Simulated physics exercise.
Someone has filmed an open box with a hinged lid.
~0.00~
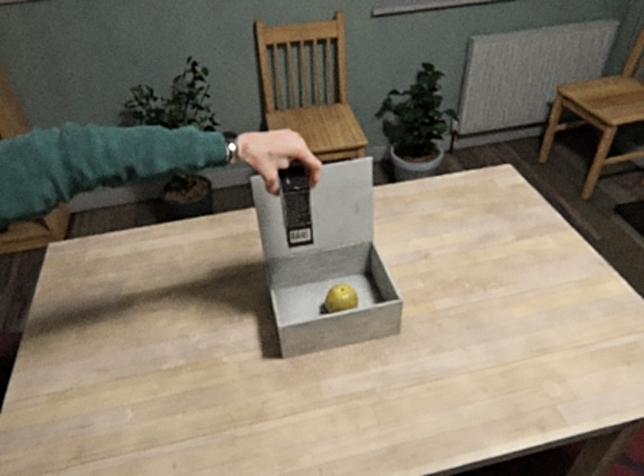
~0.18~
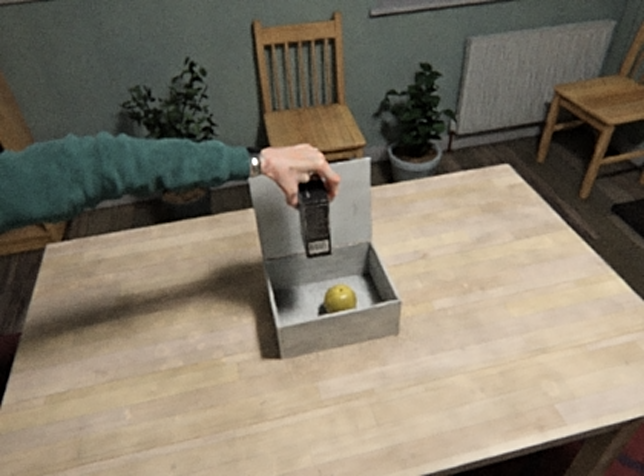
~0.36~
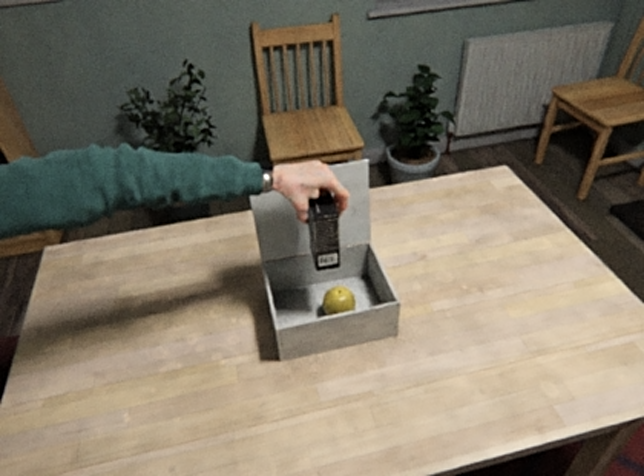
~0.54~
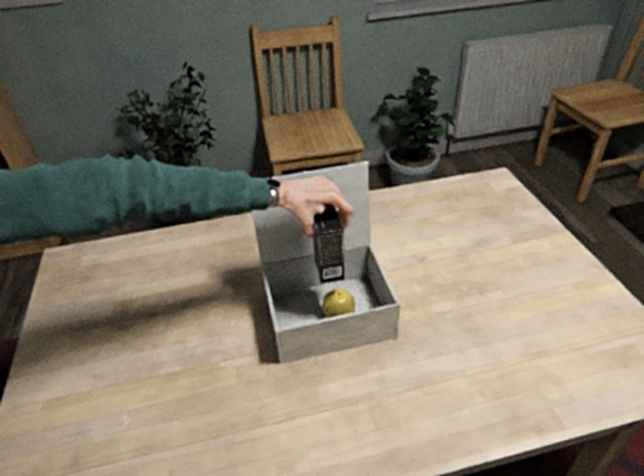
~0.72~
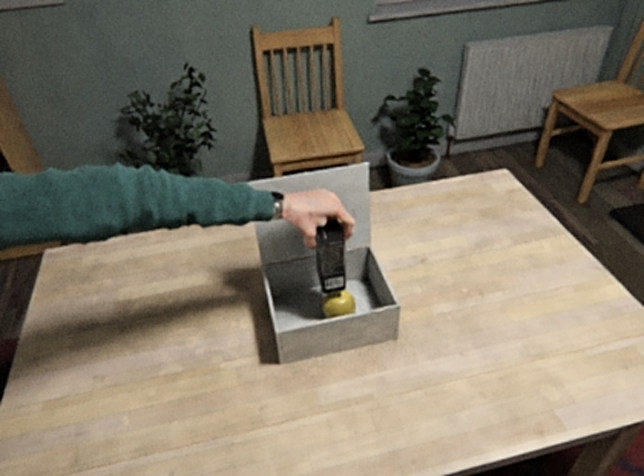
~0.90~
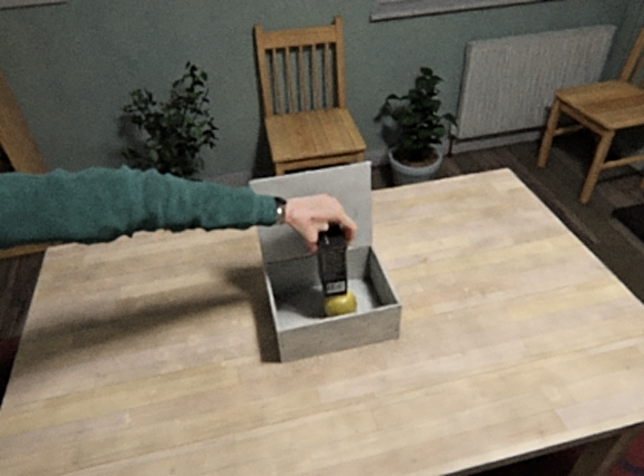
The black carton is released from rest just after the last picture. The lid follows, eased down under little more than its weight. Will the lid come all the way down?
It shuts flat.
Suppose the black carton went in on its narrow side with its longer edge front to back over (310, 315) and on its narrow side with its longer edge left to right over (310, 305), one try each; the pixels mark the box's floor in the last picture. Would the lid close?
First try: It closes; second try: It sits on the rim.
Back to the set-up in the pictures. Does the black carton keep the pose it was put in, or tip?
The black carton ends up tilted.
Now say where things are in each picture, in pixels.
In the first frame, coming down; black carton (296, 207); yellow apple (342, 301).
In the second frame, coming down; black carton (314, 219); yellow apple (340, 301).
In the third frame, coming down; black carton (324, 232); yellow apple (339, 303).
In the fourth frame, coming down; black carton (328, 246); yellow apple (339, 305).
In the fifth frame, coming down; black carton (330, 256); yellow apple (339, 306).
In the sixth frame, put in, still held; black carton (332, 261).
Around 1.40 s, black carton rocked 53° from its first pose near (315, 286); yellow apple displaced about its own width.
Around 2.10 s, lid starting down; black carton on its side near (317, 302); yellow apple displaced about its own width.
Around 2.50 s, lid 57° above the rim; black carton on its side near (317, 302); yellow apple displaced about its own width.
Around 2.80 s, lid 21° above the rim; black carton on its side near (317, 302); yellow apple displaced about its own width.
Finally (3.4 s), lid shut; down or leaning hard in the box, black carton; moved from the start, yellow apple. Final places as the last picture's camera would see them, black carton near (317, 302).
